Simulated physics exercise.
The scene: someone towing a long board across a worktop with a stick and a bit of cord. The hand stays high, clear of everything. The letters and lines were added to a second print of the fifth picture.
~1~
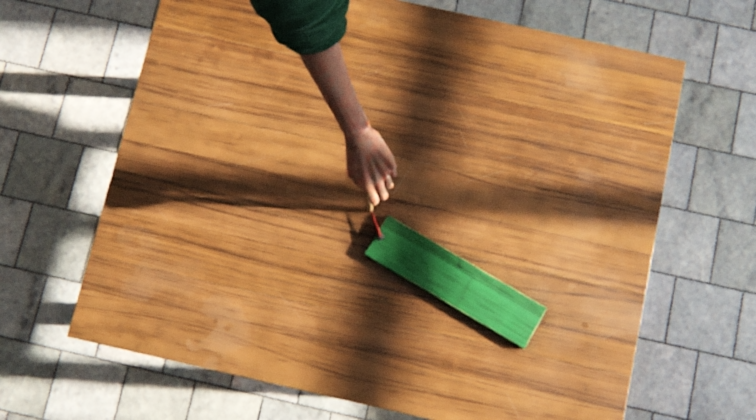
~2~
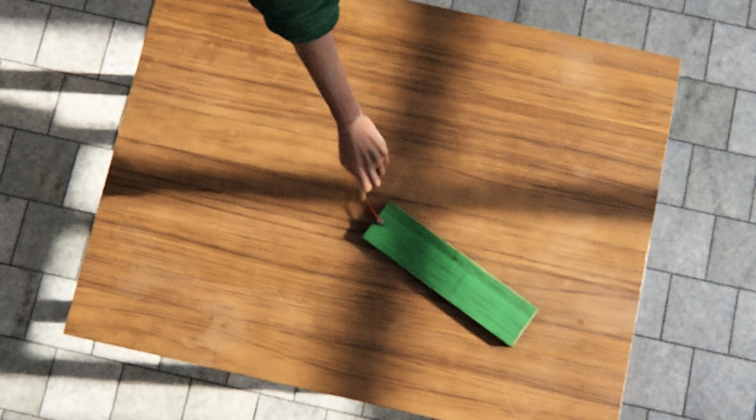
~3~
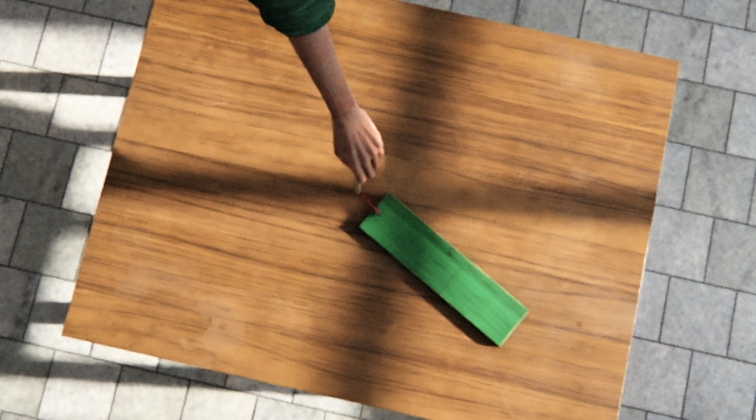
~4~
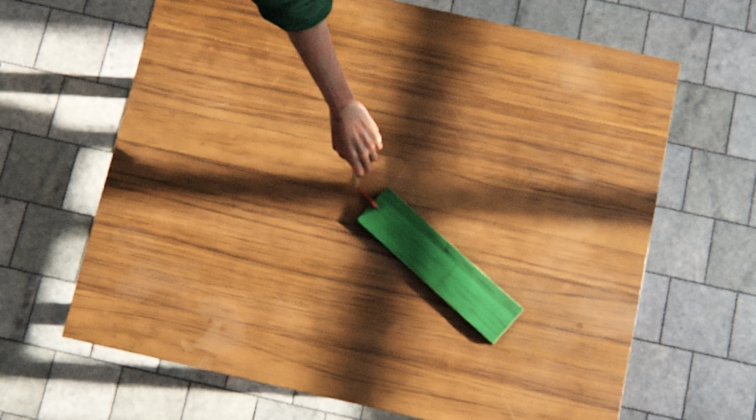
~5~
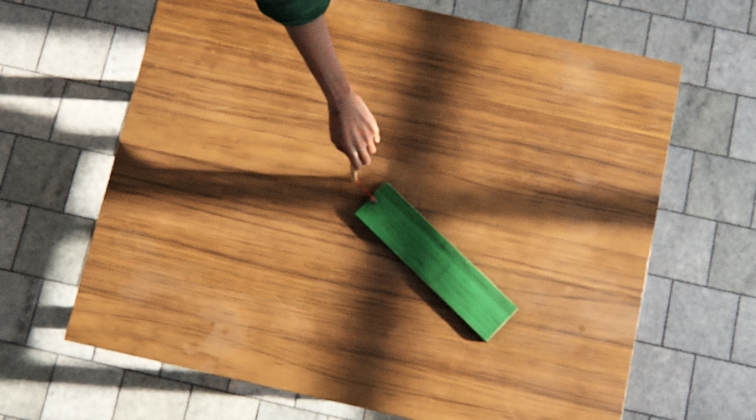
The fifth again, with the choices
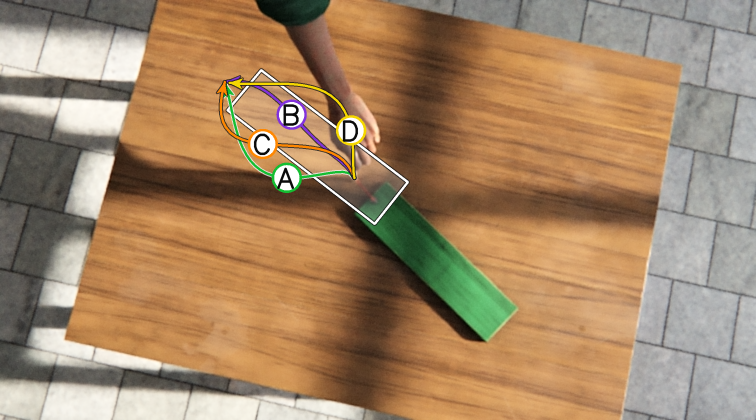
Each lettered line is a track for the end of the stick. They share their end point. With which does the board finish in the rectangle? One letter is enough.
It ends in the outline on B.
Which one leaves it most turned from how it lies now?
D.
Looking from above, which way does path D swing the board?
It turns anticlockwise.
On the marked copy, A from (355, 178) via (261, 170) to (226, 84); B from (355, 178) via (296, 120) to (227, 81); C from (355, 178) via (270, 145) to (225, 82); D from (355, 178) via (325, 92) to (229, 83); the outline at (317, 146).
With B. Early on, foot of the stick (312, 137), middle of the board (393, 216).
Further on, foot of the stick (272, 96), middle of the board (352, 175).
At the end, foot of the stick (225, 82), middle of the board (316, 147); it lies in the outline.
As for the rest, A leaves its middle at (300, 164); C leaves its middle at (303, 161); D leaves its middle at (322, 138).
